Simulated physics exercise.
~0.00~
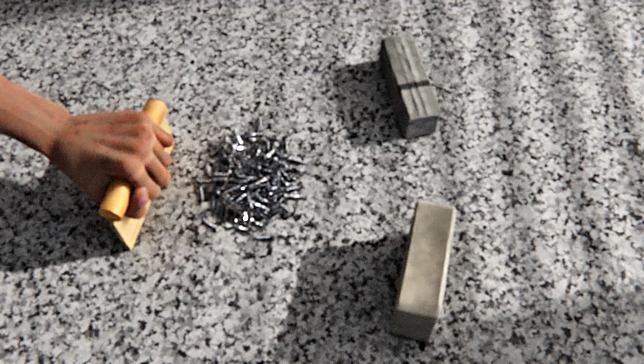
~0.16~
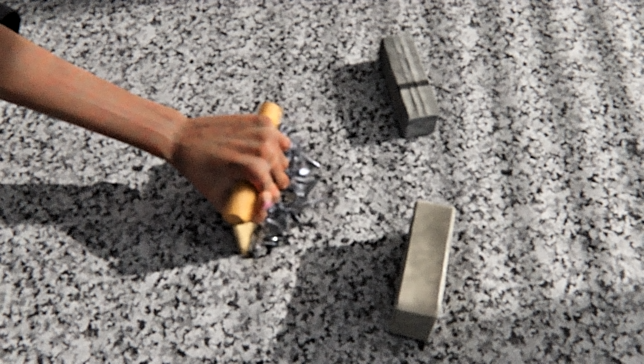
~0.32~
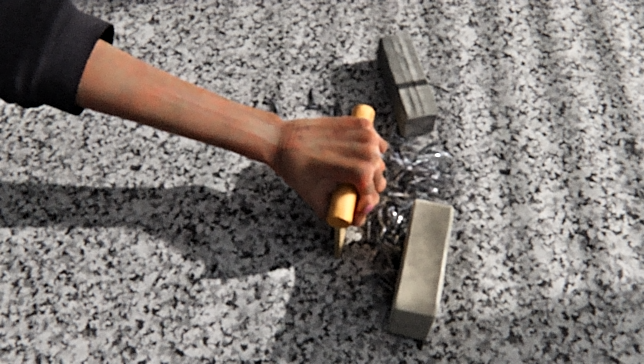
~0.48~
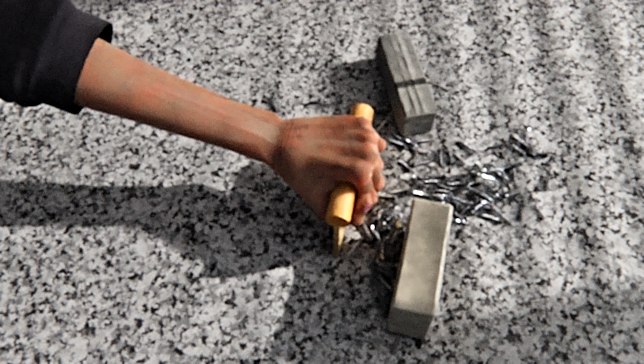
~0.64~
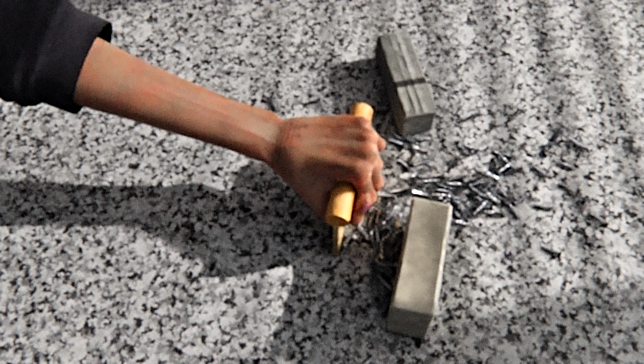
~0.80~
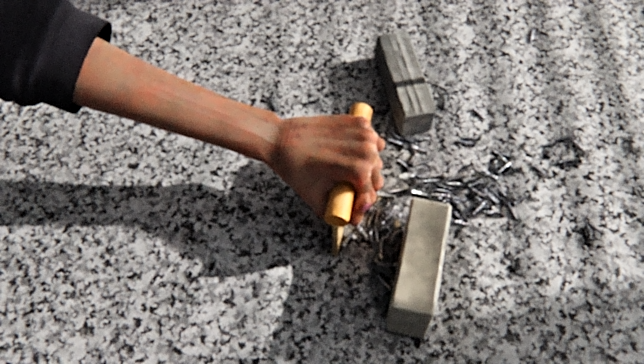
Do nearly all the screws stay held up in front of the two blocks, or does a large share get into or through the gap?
A large share of the screws gets into or through the gap and lies scattered there and beyond, while the rest stay bunched in front of the blocks by the scraper.
